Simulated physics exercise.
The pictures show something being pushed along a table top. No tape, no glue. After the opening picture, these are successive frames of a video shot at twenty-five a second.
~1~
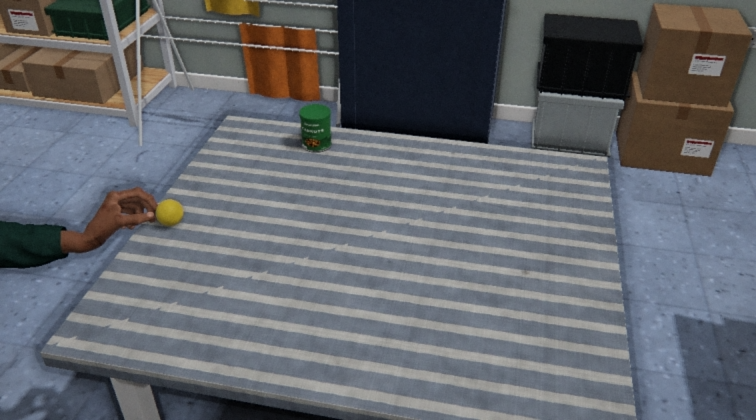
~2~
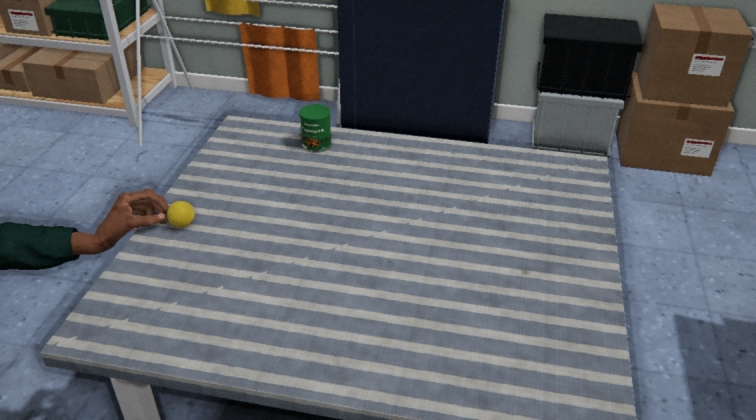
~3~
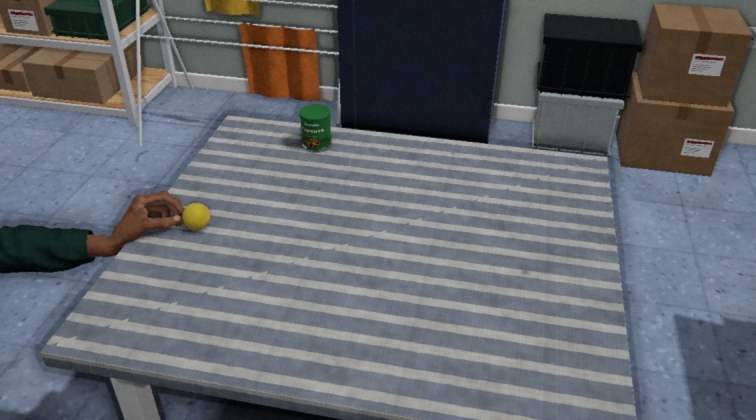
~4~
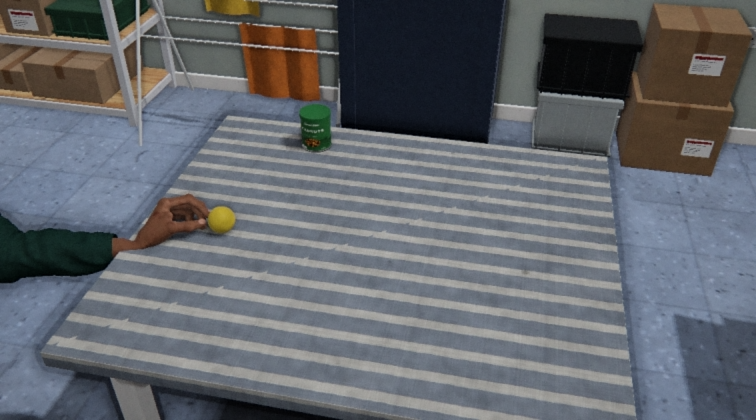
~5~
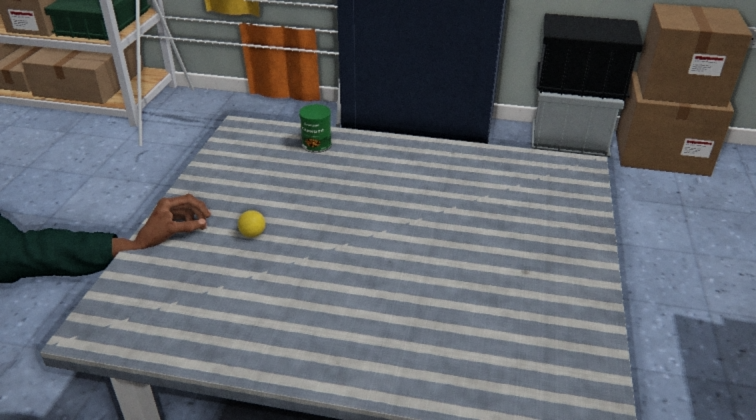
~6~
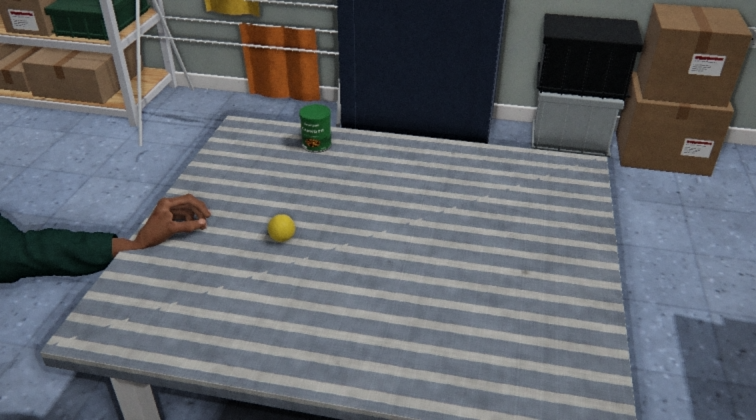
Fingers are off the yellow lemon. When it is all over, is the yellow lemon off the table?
The yellow lemon falls off the table.
Then, 0.30 s later than the last frame, yellow lemon moved well along near (507, 259).
Then, 0.70 s later than the last frame, yellow lemon now off the table.
When it is over, off the table, yellow lemon.
